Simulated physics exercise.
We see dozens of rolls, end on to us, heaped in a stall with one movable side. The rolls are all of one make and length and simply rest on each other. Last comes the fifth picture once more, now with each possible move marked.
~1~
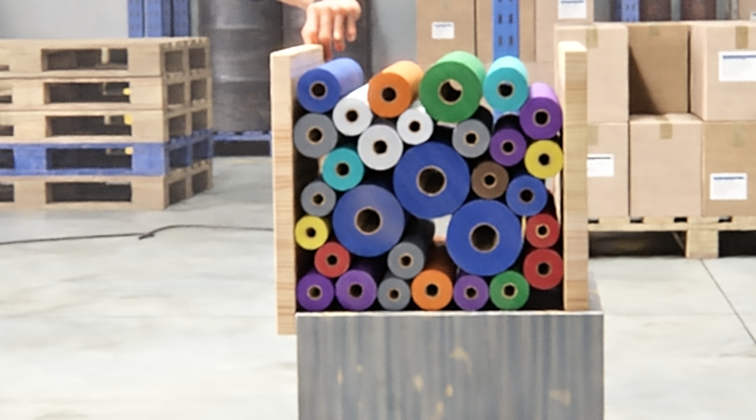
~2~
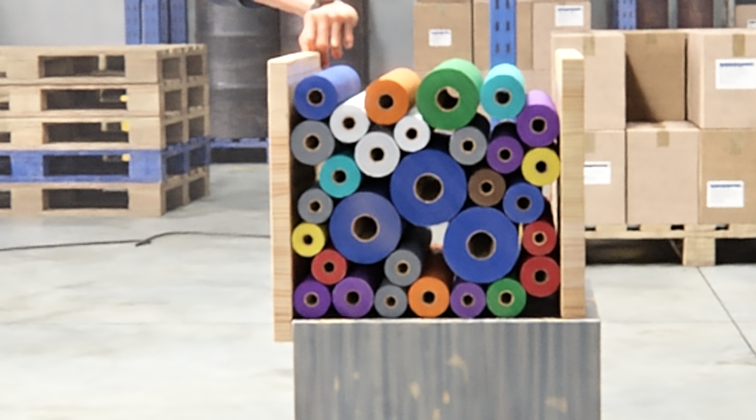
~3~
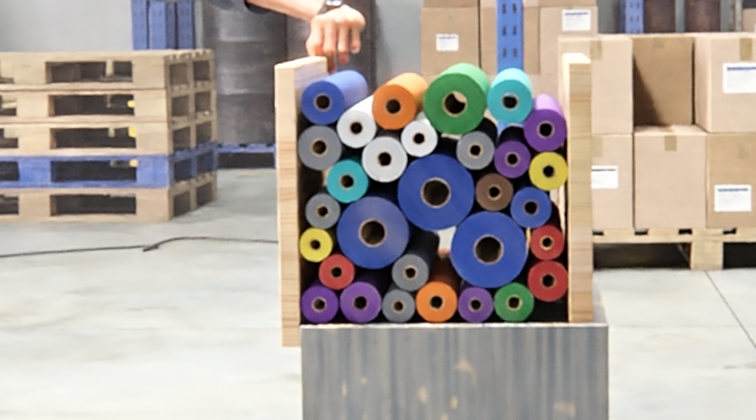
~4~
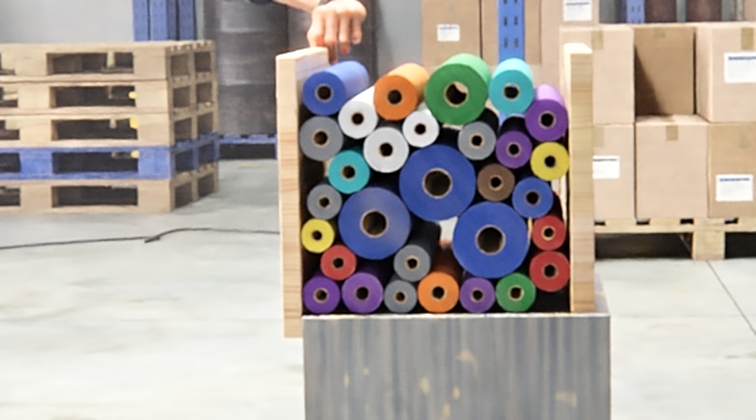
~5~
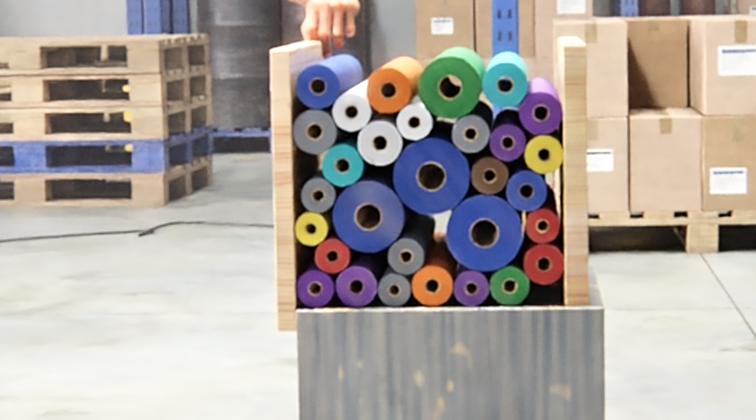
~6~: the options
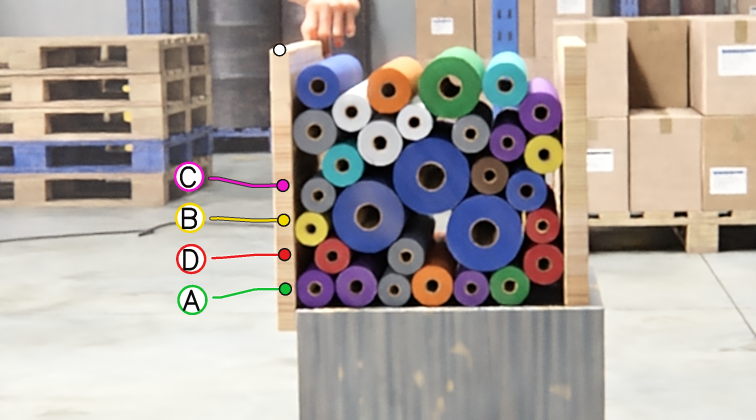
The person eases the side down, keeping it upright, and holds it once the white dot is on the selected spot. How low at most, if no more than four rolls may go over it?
Stop at C.
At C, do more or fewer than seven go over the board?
Fewer than seven.
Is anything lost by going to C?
Yes, at C.
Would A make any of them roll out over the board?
Yes, at A.
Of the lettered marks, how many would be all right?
One of them.
On the marked copy, A at (285, 289); B at (284, 220); C at (283, 186); D at (284, 255); the white dot at (279, 50).
Taking C. A third of the way, top of the board (292, 116).
Two thirds of the way, top of the board (294, 185).
When it is over, top of the board (294, 185), two out over the board.
As for the rest, A more than four out over the board; B more than four out over the board; D more than four out over the board.
